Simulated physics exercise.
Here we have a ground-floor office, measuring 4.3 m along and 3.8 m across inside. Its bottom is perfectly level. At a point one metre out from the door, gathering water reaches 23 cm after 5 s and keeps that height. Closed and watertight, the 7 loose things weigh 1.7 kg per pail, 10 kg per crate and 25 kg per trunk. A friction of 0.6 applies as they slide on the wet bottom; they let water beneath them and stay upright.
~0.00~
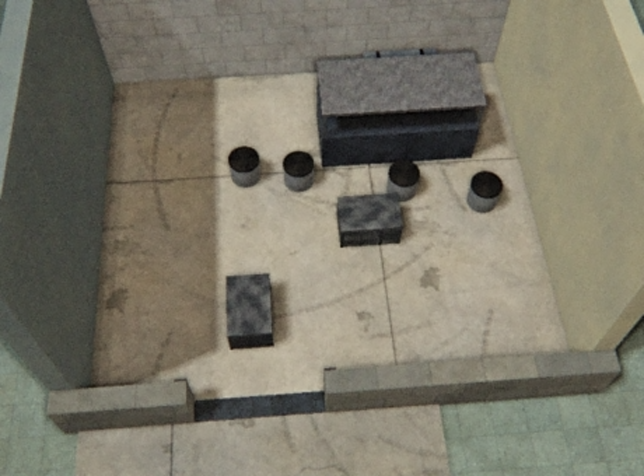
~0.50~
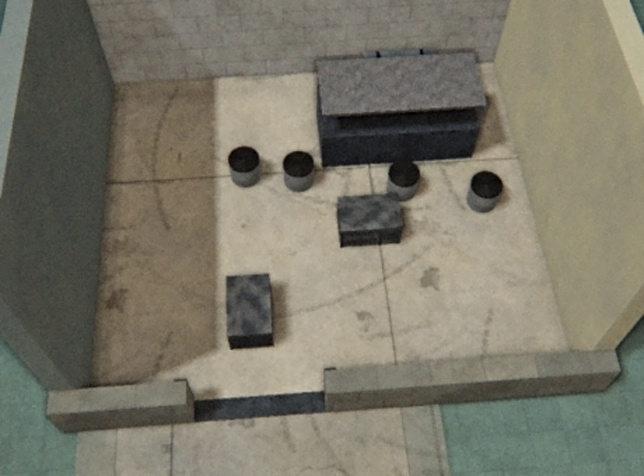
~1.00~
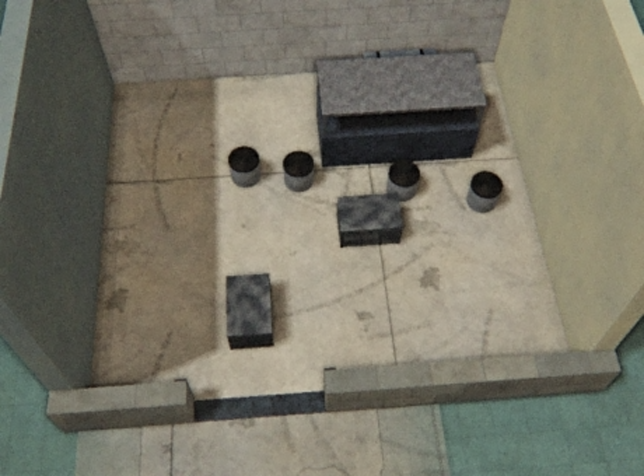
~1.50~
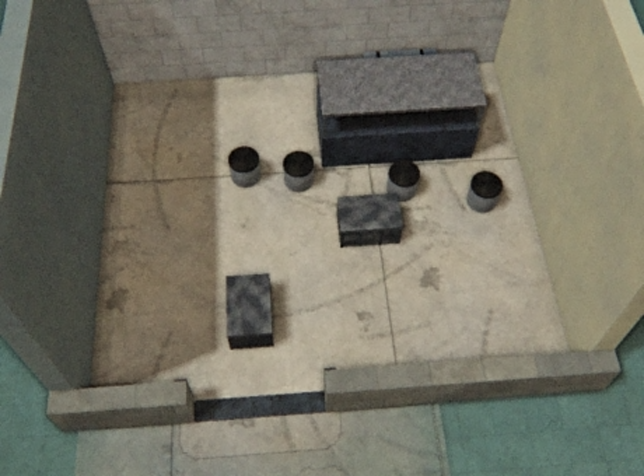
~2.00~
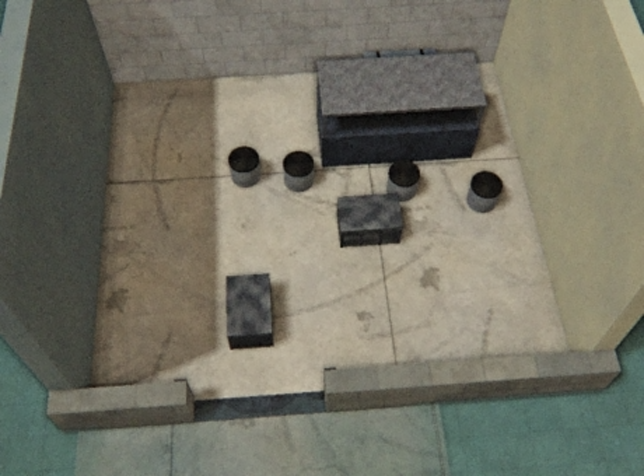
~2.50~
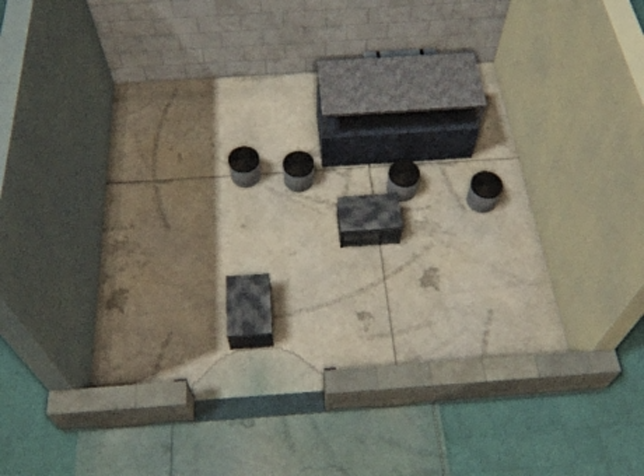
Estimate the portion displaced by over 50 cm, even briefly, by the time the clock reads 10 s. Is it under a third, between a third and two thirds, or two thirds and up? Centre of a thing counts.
My guess is it lands in the top band.
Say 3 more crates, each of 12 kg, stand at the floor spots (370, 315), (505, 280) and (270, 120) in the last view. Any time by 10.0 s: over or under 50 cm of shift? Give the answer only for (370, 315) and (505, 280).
Well, the first one stays under the mark, and the second stays under the mark.
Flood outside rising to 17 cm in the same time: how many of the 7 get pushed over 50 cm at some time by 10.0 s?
That would make 6 of them.
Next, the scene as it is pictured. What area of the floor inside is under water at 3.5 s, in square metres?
Flooded: Near 2.0 m2.
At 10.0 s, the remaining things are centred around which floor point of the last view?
Roughly at (406, 151).
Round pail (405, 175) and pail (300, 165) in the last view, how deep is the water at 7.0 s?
5 and 8 cm.
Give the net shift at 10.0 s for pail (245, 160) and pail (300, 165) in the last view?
First 120 cm, then 150 cm.
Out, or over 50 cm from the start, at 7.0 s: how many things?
By then 5.
After 3.5 s 0 of 7 are over 50 cm from their spots; 0 afloat.
After 4.5 s 1 of 7 are over 50 cm from their spots; 0 afloat.
After 7.0 s 5 of 7 are over 50 cm from their spots; 5 afloat.
After 10.0 s 5 of 7 are over 50 cm from their spots, and 5 have been at some point; 7 afloat.
